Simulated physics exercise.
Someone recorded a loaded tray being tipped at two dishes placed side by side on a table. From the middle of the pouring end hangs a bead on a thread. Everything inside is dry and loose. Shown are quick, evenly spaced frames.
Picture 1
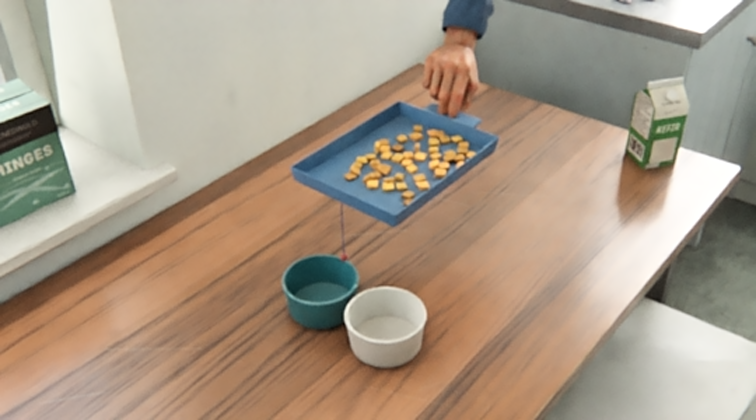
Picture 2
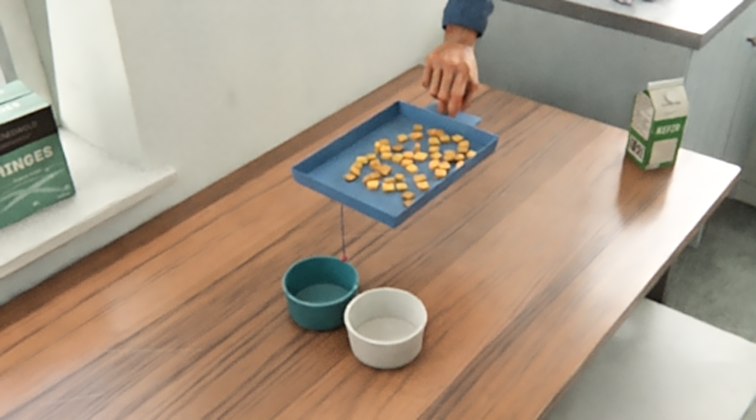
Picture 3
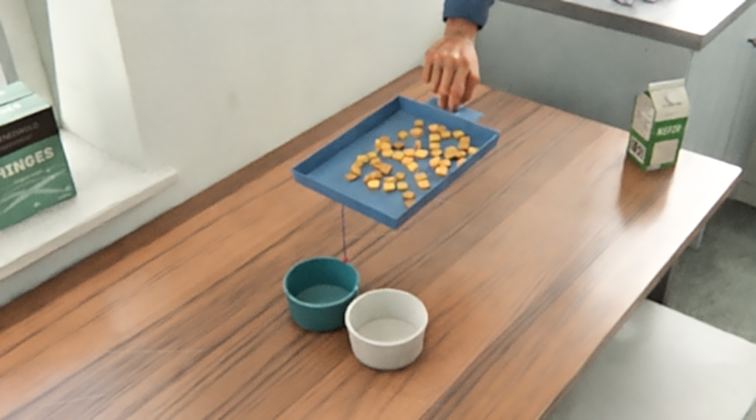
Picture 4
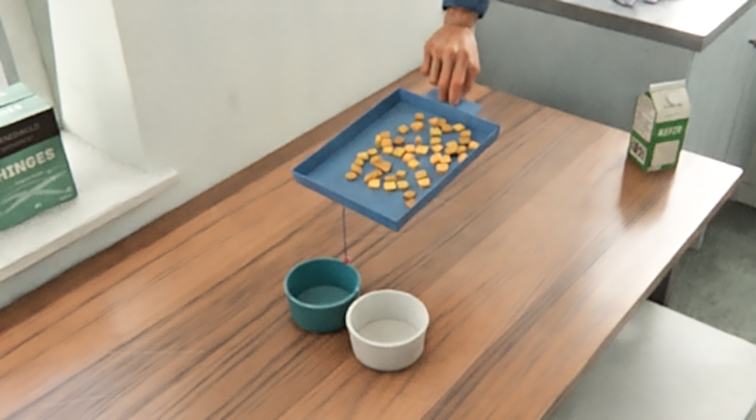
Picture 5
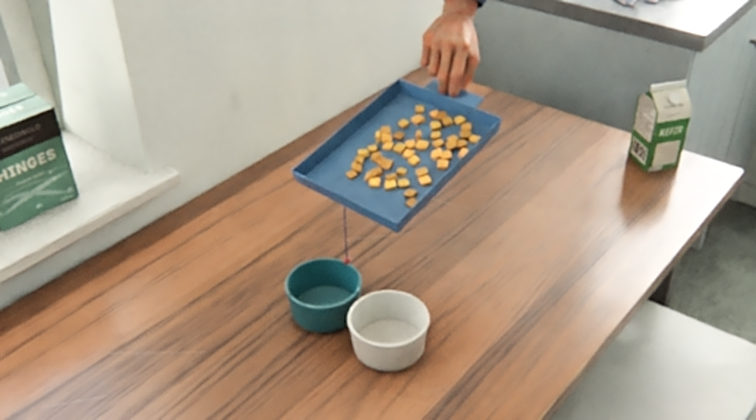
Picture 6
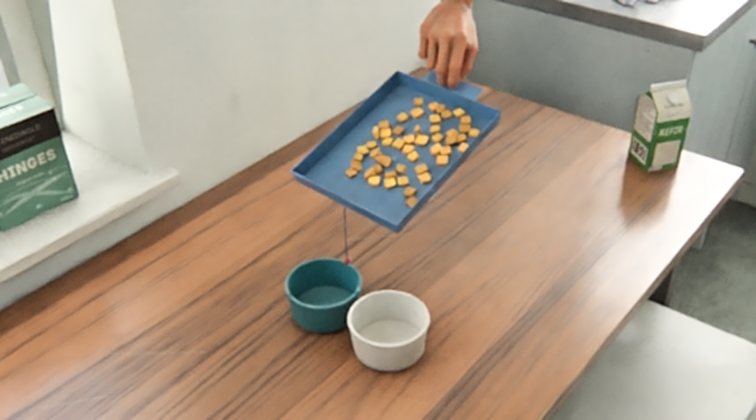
A hand gripped a blue tray of cereal squares above a teal bowl and a white bowl on a wooden table, then gradually raised the handle end, tilting the tray more steeply.
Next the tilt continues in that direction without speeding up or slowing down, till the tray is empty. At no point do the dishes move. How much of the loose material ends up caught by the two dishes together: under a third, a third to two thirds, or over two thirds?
Over two thirds.
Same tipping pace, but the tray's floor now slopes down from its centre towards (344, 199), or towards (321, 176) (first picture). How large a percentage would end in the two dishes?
Lab note: Case 1 near 60 %, case 2 near 10 %.
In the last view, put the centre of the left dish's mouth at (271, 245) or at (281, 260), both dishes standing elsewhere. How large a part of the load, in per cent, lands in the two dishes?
30 %, then 70 %.
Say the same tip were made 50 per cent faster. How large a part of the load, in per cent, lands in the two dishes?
Close to 90 per cent.
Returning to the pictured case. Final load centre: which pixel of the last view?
Roughly at (366, 339), give or take.
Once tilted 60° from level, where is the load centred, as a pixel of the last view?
In the last view, the load is centred close to (372, 186).
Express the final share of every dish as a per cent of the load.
Left dish 30, right dish 50 %.
Soon after the last picture, tray tipped steeply; all on the tray.
A little later, tray tipped right over; nearly all on the tray; a stray few in the air.
Later still, tray tipped past a quarter turn; about half in the right dish; about a third in the left dish; about a quarter outside both.
At rest, tray tipped past a quarter turn; about half in the right dish; about a third in the left dish; about a quarter outside both.
